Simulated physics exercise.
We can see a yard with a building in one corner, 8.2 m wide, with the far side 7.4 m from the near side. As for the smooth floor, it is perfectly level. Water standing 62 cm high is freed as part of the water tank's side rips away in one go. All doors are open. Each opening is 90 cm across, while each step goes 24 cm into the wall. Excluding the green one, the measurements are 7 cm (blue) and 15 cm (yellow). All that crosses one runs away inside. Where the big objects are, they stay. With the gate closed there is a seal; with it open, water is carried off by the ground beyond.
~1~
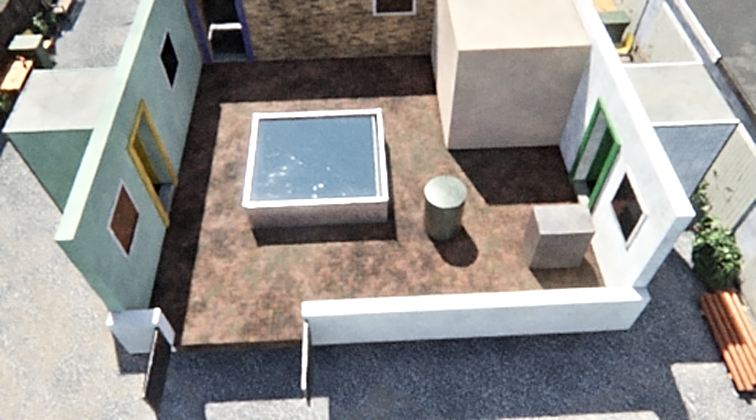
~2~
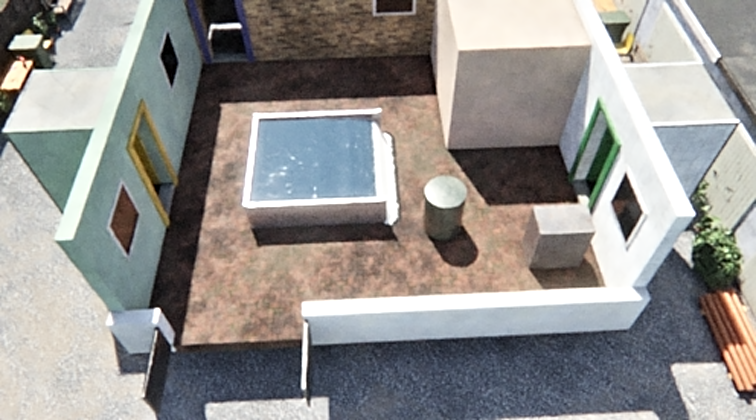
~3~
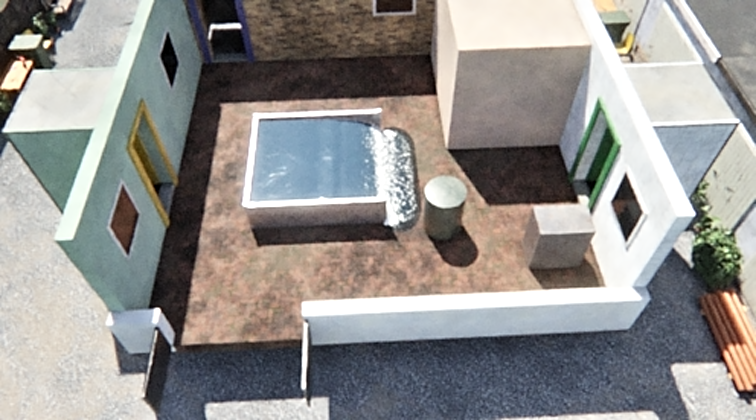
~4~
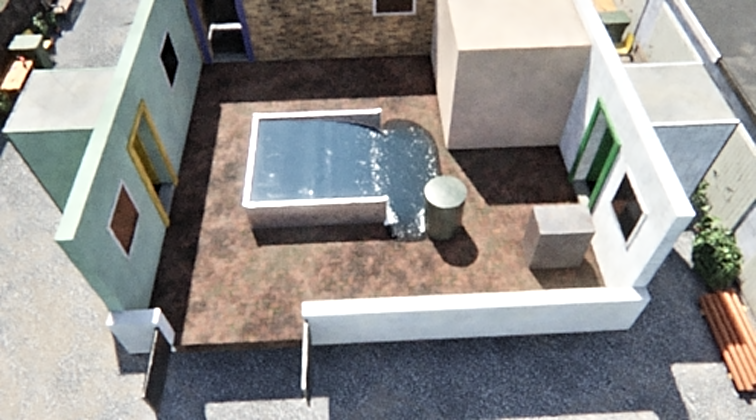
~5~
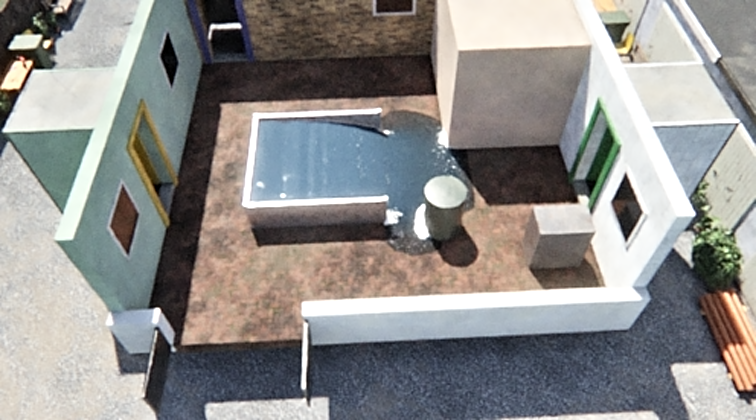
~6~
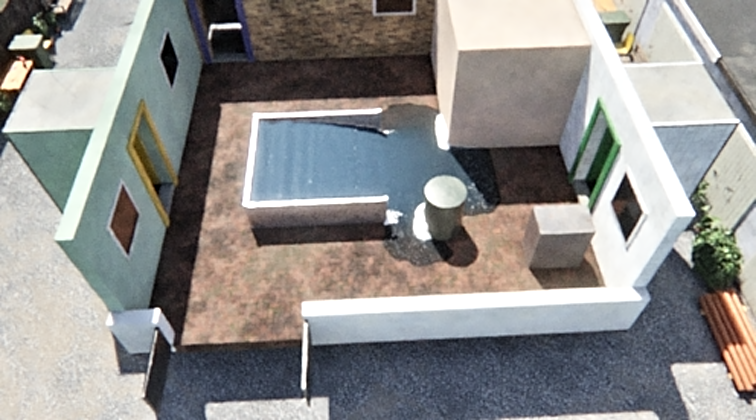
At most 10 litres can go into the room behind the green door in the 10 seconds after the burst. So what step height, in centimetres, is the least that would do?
I would say 31 cm at the least.
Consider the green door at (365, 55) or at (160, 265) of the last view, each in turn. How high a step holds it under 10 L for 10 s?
Around 9.5 and 14.5 cm respectively.
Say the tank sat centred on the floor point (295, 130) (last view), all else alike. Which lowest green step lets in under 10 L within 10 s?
15 cm or thereabouts.
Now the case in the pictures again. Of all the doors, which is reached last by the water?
That'd be the yellow one.
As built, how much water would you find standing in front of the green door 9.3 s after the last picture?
Lab note: Depth approx. 8.0 cm.
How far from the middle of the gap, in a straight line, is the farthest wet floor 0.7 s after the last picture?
Roughly 4.0 m.
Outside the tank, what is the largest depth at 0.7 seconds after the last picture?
Max depth: Around 38 cm.
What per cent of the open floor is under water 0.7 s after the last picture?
I'd say near 25 percent is wet.
Then, 0.7 s after the last picture water covers 25 % of the floor, deepest (38 cm) near (440, 147); 17 cm at the green door, 1 litre in over its 12 cm step.
Then, 2.3 s after the last picture water covers 45 % of the floor, deepest (39 cm) near (562, 166); 31 cm at the green door, 146 litres in over its 12 cm step.
Then, 9.3 s after the last picture water covers 100 % of the floor, deepest (13 cm) near (156, 279); 8 cm at the green door, 334 litres in over its 12 cm step.
At the green door as built, the water peaked near 32 cm, 1.9 s after the last picture.
Run again over the same 10 s with other heights there, 27 litres in over 27.5 cm, 0 litres over 37 cm. The limit of 10 litres is kept from about 31 cm up.
